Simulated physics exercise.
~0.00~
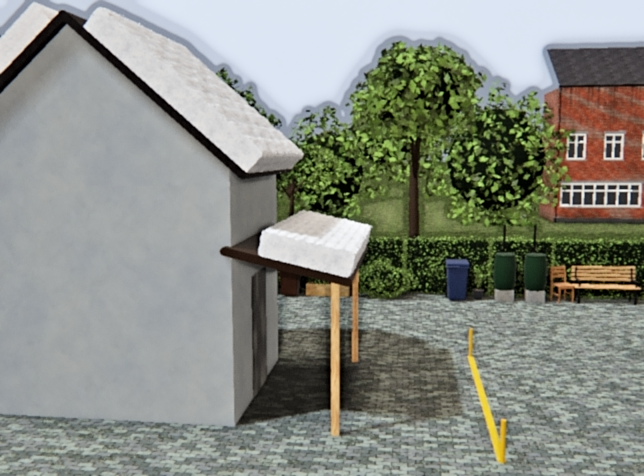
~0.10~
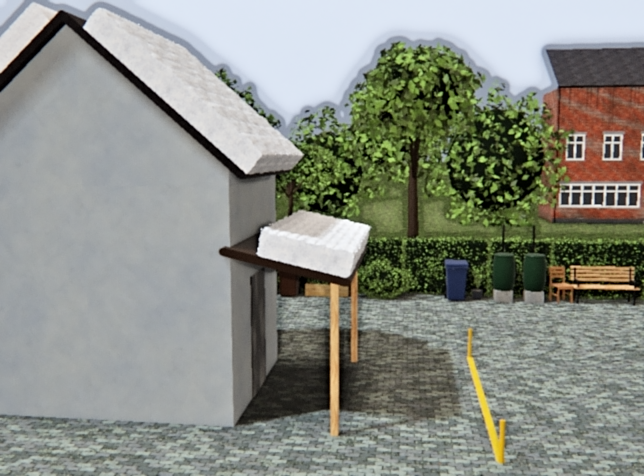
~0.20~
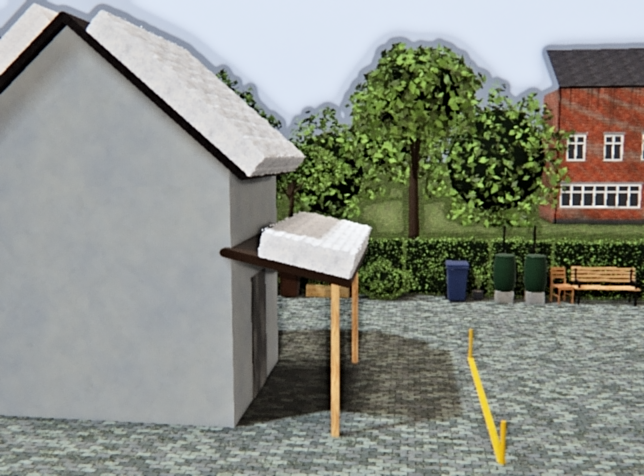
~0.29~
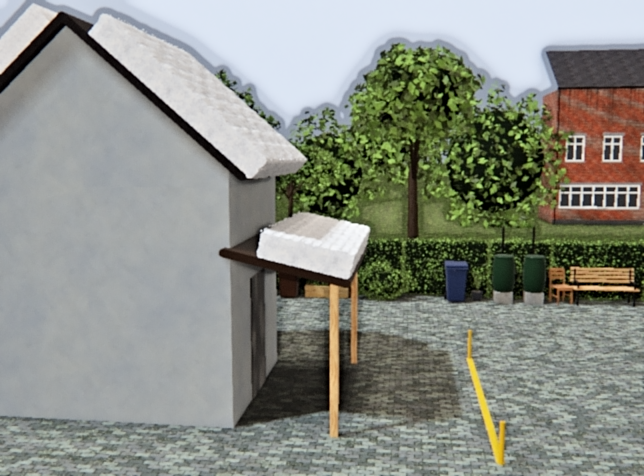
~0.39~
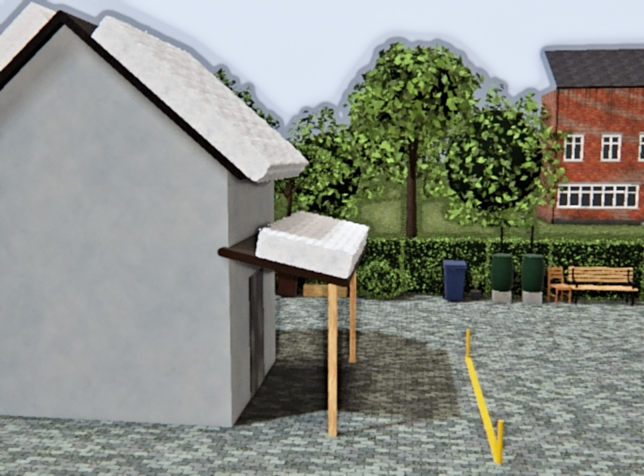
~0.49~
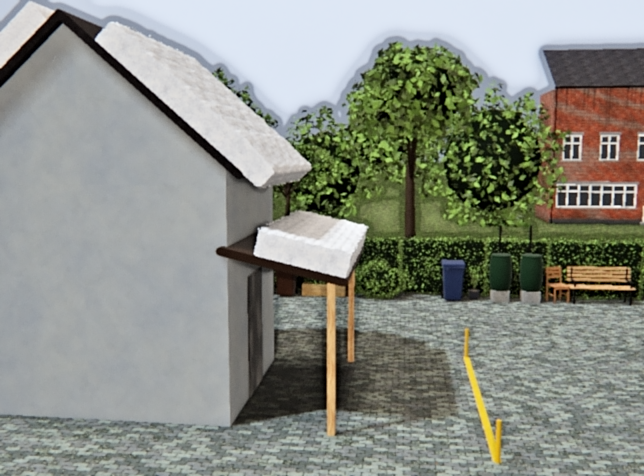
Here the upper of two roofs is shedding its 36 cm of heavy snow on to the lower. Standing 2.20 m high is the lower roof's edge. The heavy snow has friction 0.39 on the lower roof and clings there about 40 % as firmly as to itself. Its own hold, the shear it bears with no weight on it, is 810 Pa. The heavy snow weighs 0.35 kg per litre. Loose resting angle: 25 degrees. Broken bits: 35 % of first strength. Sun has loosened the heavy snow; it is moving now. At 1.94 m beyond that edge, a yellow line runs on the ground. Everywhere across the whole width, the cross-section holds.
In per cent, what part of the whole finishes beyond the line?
I would say some 23 percent of the snow lies beyond it.
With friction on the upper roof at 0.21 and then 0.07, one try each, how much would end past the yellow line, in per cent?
I'd say 40 %, followed by 45 %.
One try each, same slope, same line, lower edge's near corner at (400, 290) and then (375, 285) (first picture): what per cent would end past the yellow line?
16 %, 20 %.
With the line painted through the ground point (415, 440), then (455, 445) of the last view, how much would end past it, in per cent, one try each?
I'd say near 50 percent the first time, near 35 percent the second.
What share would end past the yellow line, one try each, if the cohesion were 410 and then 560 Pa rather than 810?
Try one gives 35 per cent, try two gives 35 per cent.
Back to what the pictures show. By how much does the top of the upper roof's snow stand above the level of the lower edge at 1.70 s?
1.2 m or thereabouts.
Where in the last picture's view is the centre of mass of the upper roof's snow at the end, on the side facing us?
I'd put it at around pixel (442, 399).
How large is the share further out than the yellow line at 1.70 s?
I'd put it at close to 0 in a hundred.
By 1.04 s, none is below the lower edge and 0 % is past the line.
By 1.70 s, 9 % is below the lower edge and 0 % is past the line.
By 2.35 s, 61 % is below the lower edge and 12 % is past the line.
By 3.00 s, 73 % is below the lower edge and 23 % is past the line.
By 4.10 s, at the end, 74 % is below the lower edge and 23 % is past the line.
